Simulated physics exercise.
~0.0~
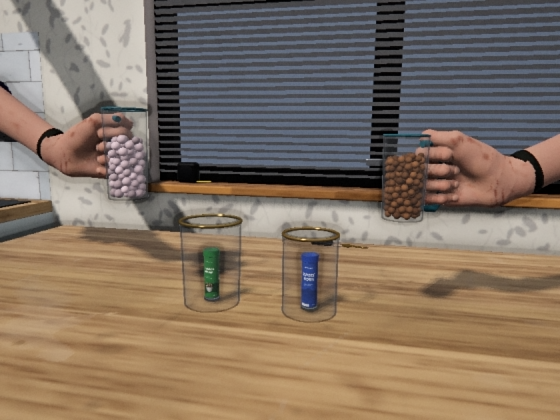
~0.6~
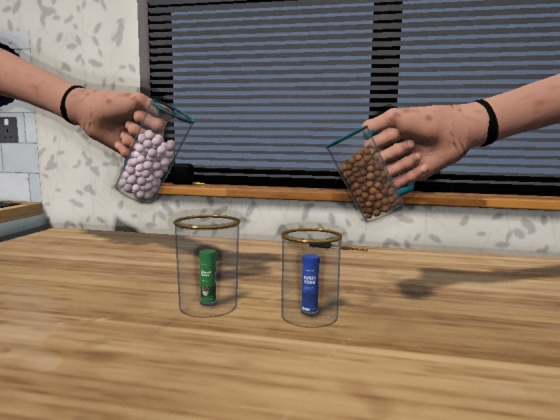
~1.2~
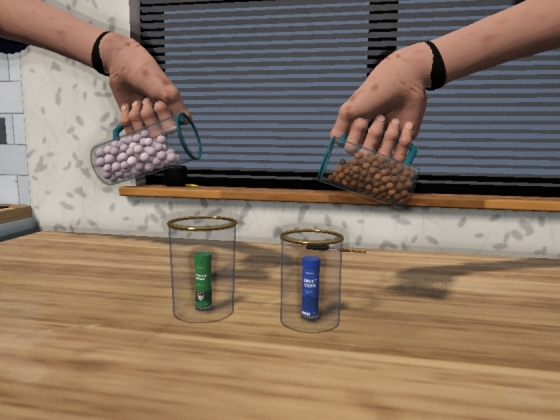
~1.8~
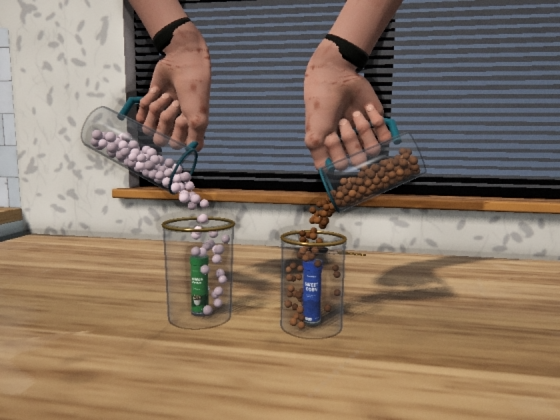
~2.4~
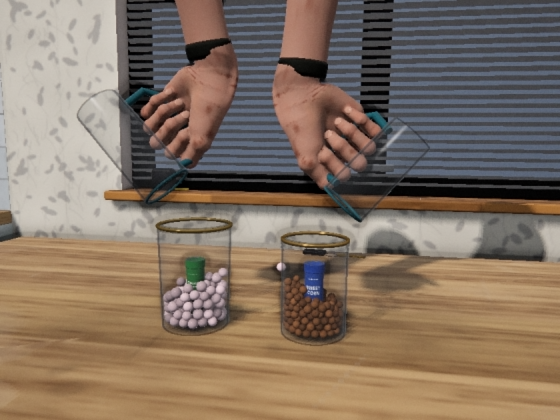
The footage shows two hands tilting cups of pale pink and brown balls over two clear containers, each holding a small upright tube, green on the left and blue on the right. The balls pour in until the cups are empty, leaving both tubes poking out above the piles.
